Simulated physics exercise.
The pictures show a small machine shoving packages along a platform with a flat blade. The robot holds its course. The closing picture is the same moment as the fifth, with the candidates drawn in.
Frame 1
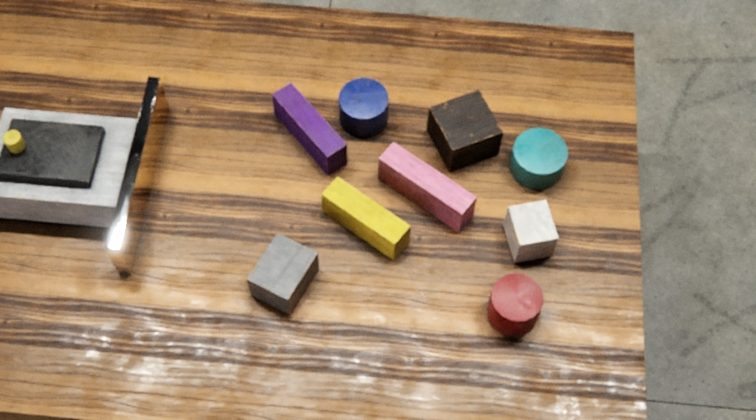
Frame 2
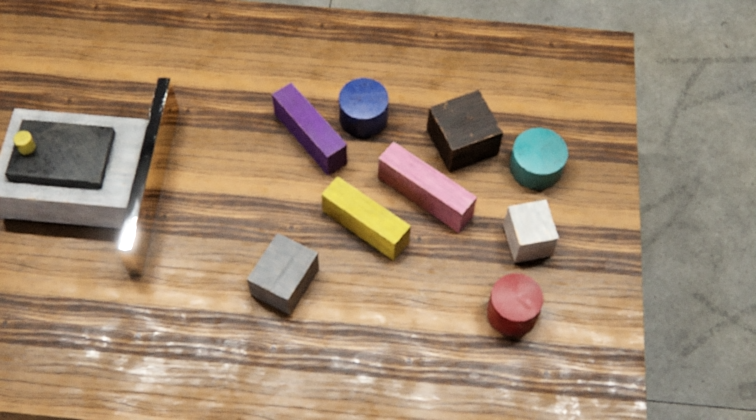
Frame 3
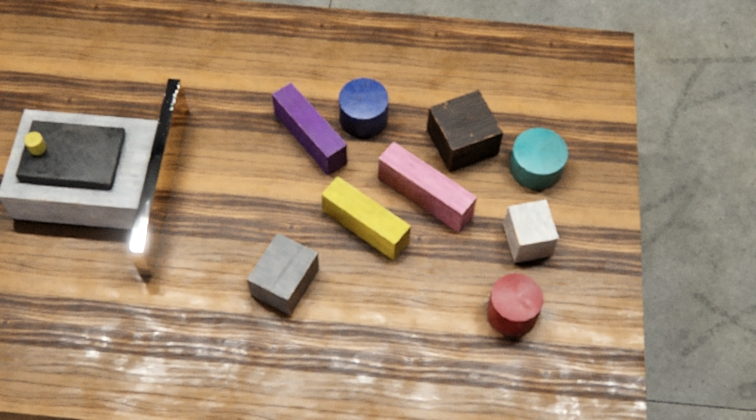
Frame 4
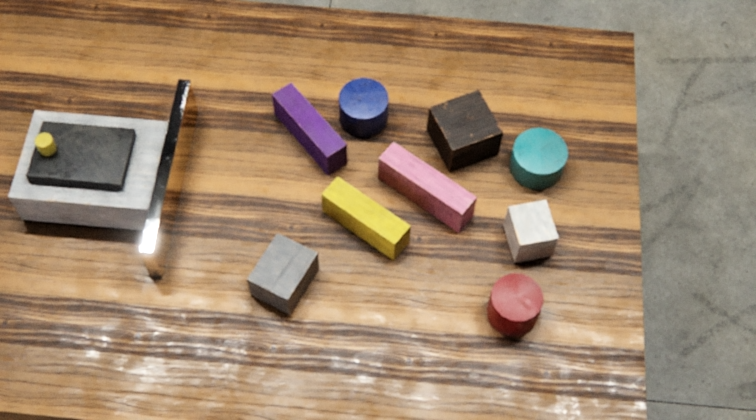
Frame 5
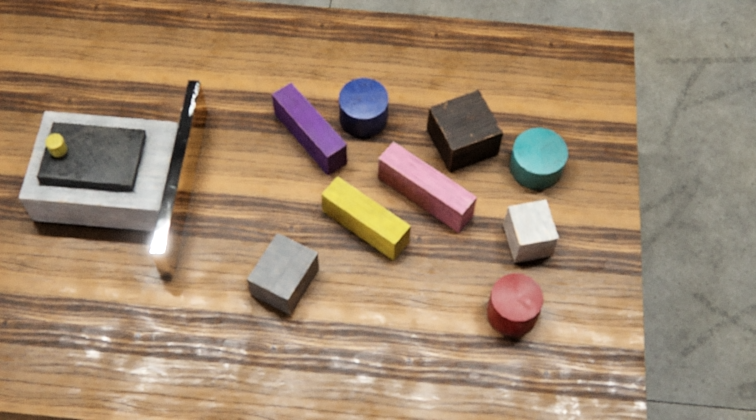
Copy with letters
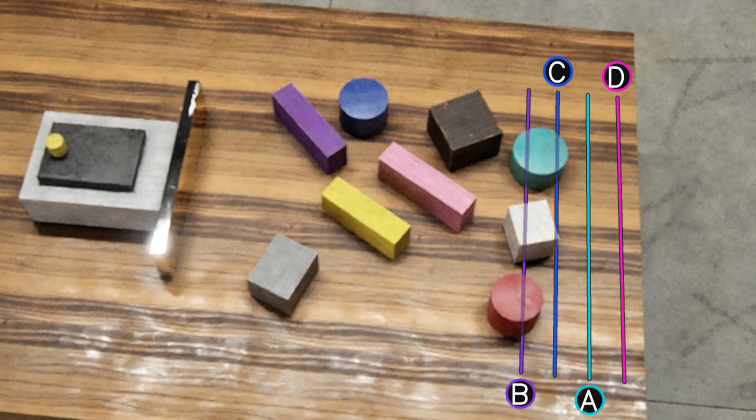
Small machine with a flat upright blade sliding slowly rightward across a wooden surface, the colourful blocks and cylinders staying still.
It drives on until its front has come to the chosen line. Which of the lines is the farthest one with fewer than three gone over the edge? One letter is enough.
No third one falls up to C.
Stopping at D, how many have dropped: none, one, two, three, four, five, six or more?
Six or more.
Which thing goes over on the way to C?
It is the white crate.
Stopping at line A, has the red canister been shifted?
Yes.
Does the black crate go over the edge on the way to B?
No.
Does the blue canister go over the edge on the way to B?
No.
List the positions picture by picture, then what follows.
In the first frame, turquoise canister (539, 159); black crate (464, 131); purple stick (310, 129).
In the second frame, robot (68, 153); yellow stick (366, 219).
In the third frame, robot (78, 154); blue canister (363, 108).
In the fourth frame, robot (89, 155); red canister (515, 305).
In the fifth frame, robot (100, 156); turquoise canister (539, 159); black crate (464, 131); purple stick (310, 129).
On the copy, A at (589, 226); B at (525, 221); C at (556, 223); D at (621, 229).
On C. First, robot (235, 167); blue canister (381, 109); grey crate (332, 277).
Then, robot (372, 179); turquoise canister (561, 171); white crate (559, 230).
Finally, robot (481, 189); white crate over the edge; turquoise canister (638, 178); one fallen.
By contrast, A drops five; B is within the limit but short; D drops seven.
